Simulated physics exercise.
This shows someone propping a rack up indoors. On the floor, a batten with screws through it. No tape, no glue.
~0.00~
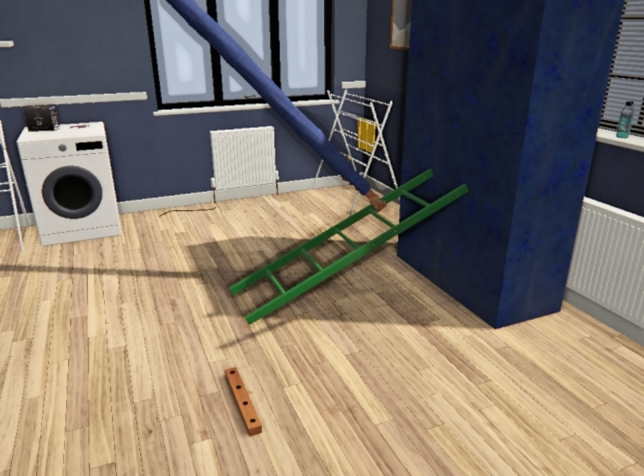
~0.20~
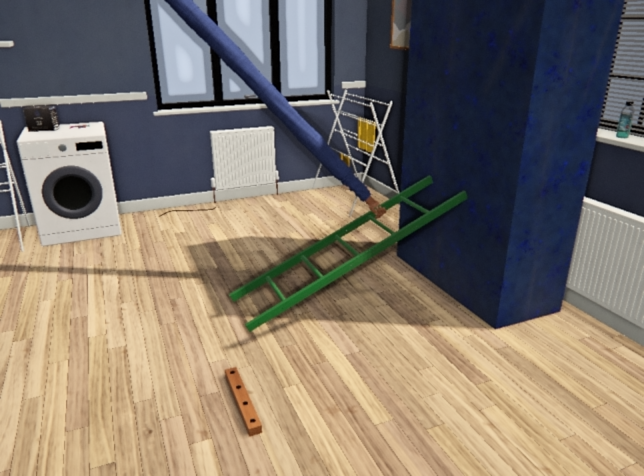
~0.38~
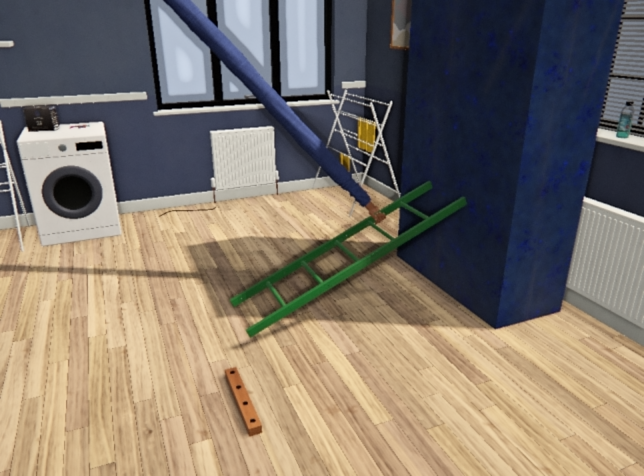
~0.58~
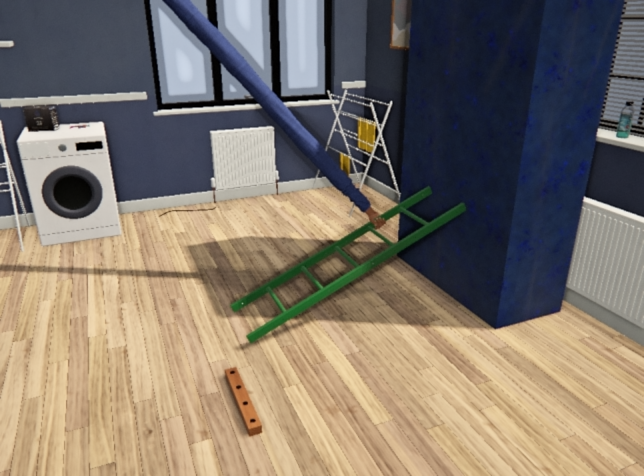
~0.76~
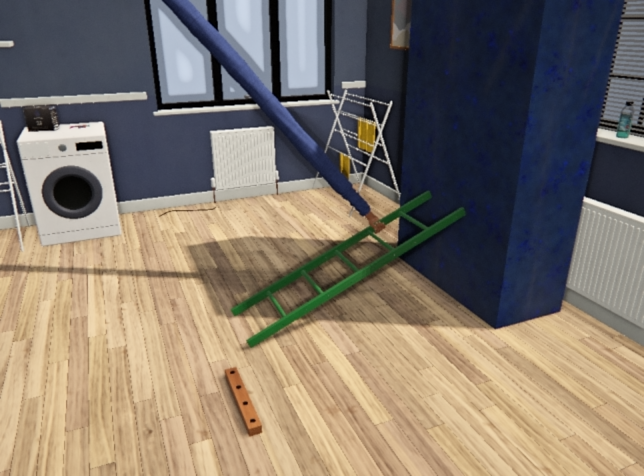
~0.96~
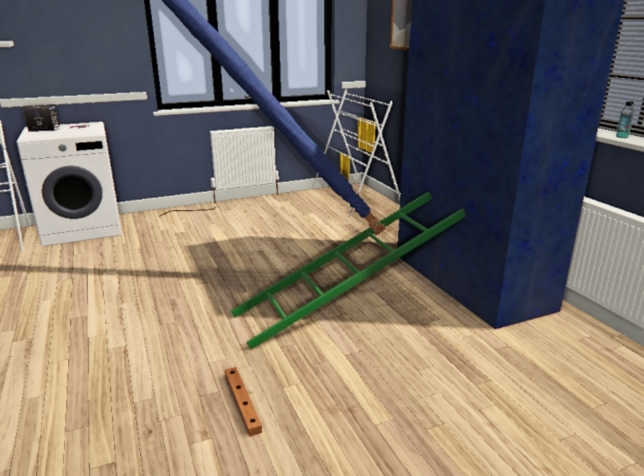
A green ladder-like rack, held at its upper end by a long blue arm, tilts against a dark blue pillar right of centre in a wood-floored room seen from above. A white washing machine stands left, a radiator and drying rack sit behind, and an orange-brown batten lies in front. The rack sinks slightly, its lower end most, then barely moves, while the camera stays still.
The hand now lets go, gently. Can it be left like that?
The green rack slides out and falls.
By 1.32 s, green rack tilted by 16° near (340, 295).
When it is over (4.0 s), the green rack slips down, near (337, 307).
